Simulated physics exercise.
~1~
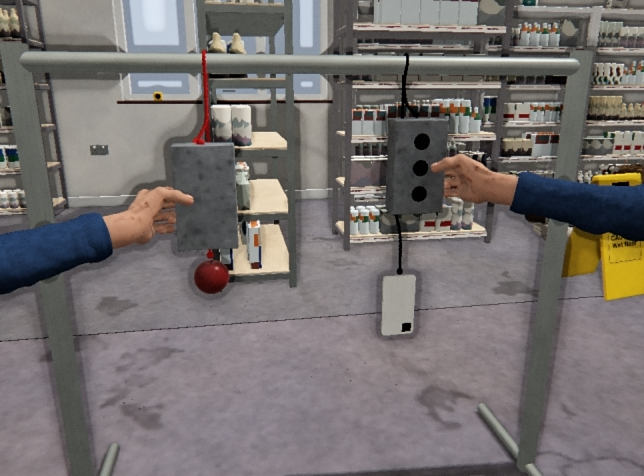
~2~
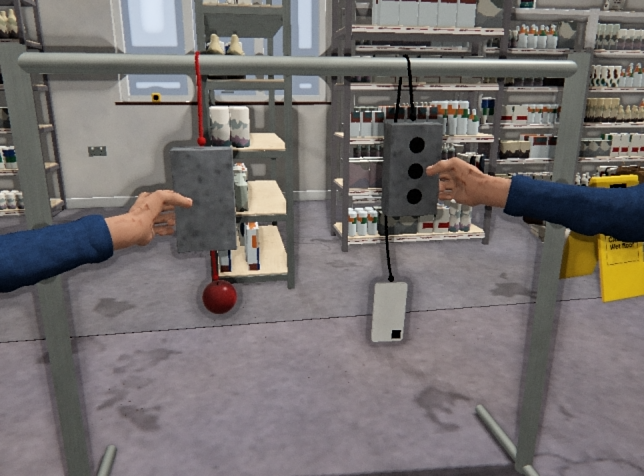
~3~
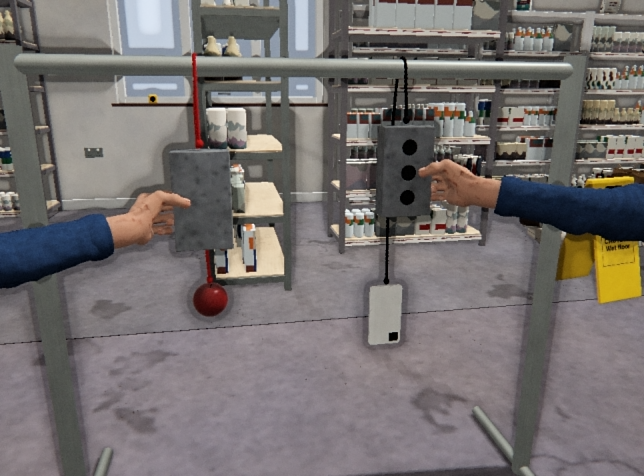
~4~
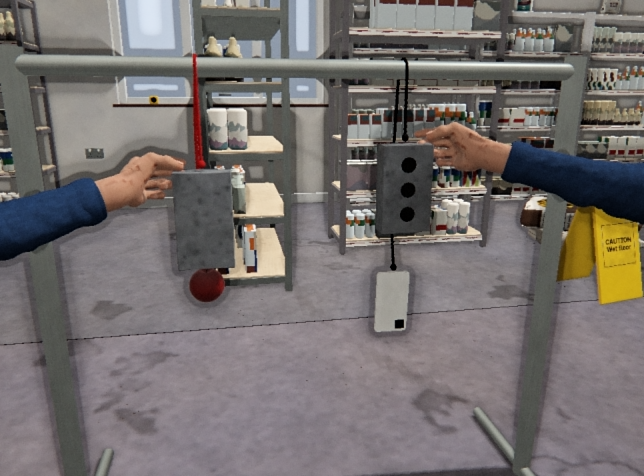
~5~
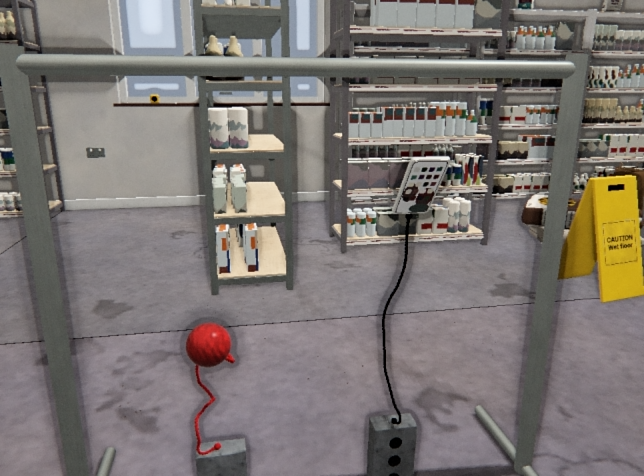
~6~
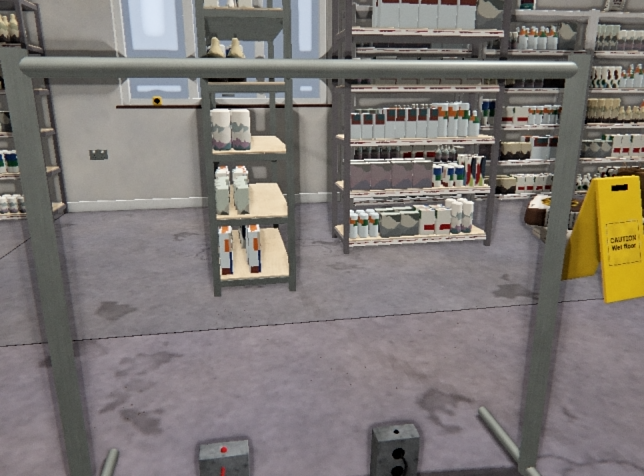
In a storeroom lined with shelves of bottles, two hands in blue sleeves steady two grey blocks hanging from a metal rail. A red ball dangles below the left block on a red cord, and a pale phone hangs below the right one on a black cord. The ball and phone sway slightly while the blocks are held. Then both hands let go and draw back, and the blocks begin to drop. The cords slip off the rail as the phone flips upward, and both blocks end on the floor, with the ball and phone out of sight.
